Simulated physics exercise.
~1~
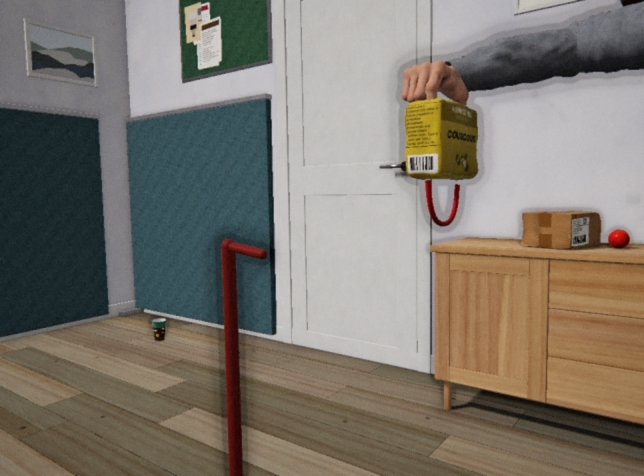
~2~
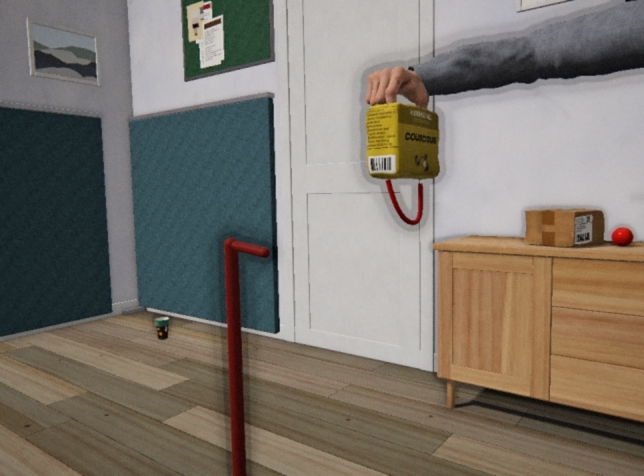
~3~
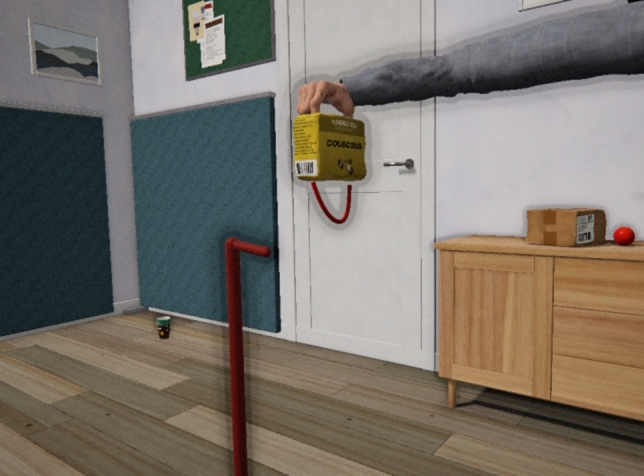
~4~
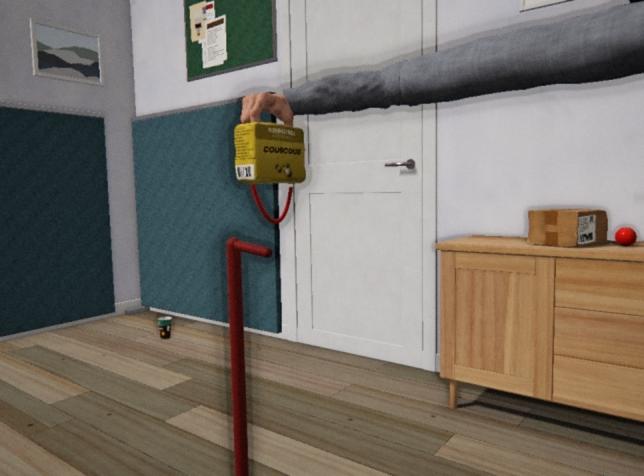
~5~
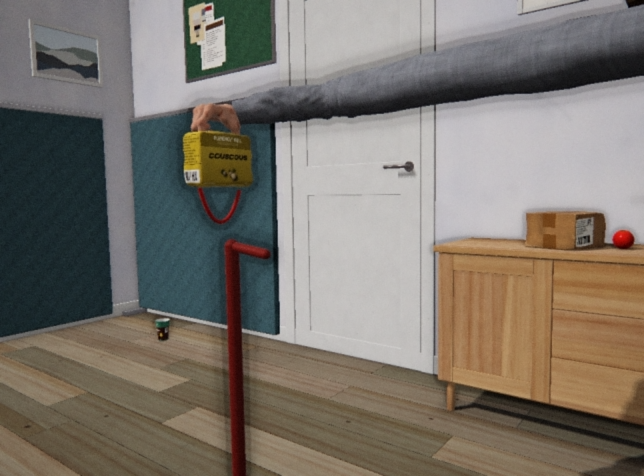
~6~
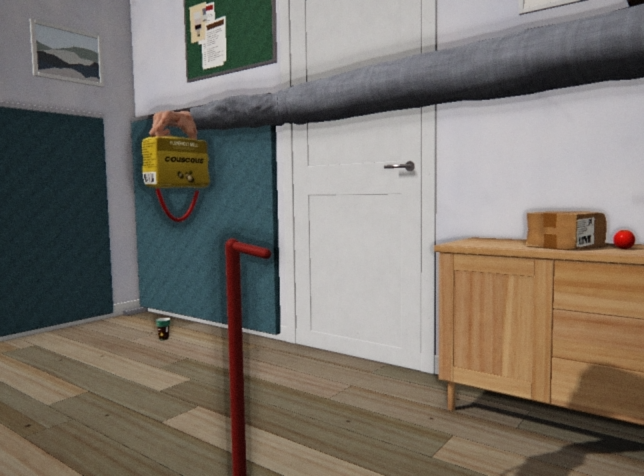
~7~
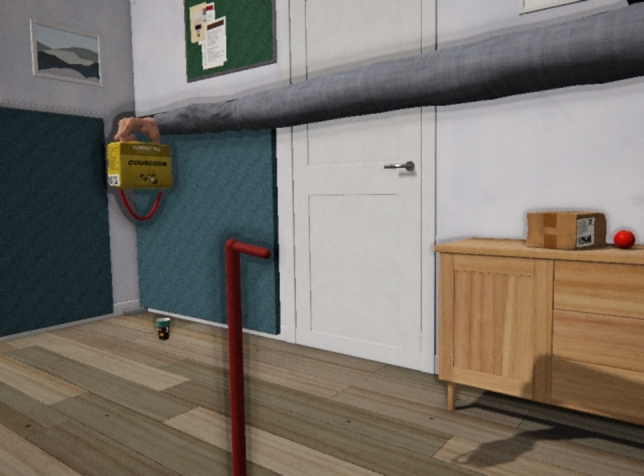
At the start, a hand at the end of a long grey sleeve holds a yellow box-like pouch upright in front of a white door, with a red loop hanging beneath it. The arm carries the pouch steadily left across the door, toward a red post with a short hooked top. It then moves above the post, the dangling loop staying clear of the hook. The pouch continues left past a teal panel while the post stays in place. It ends beyond the post, still held upright near the corner, its loop hanging free.
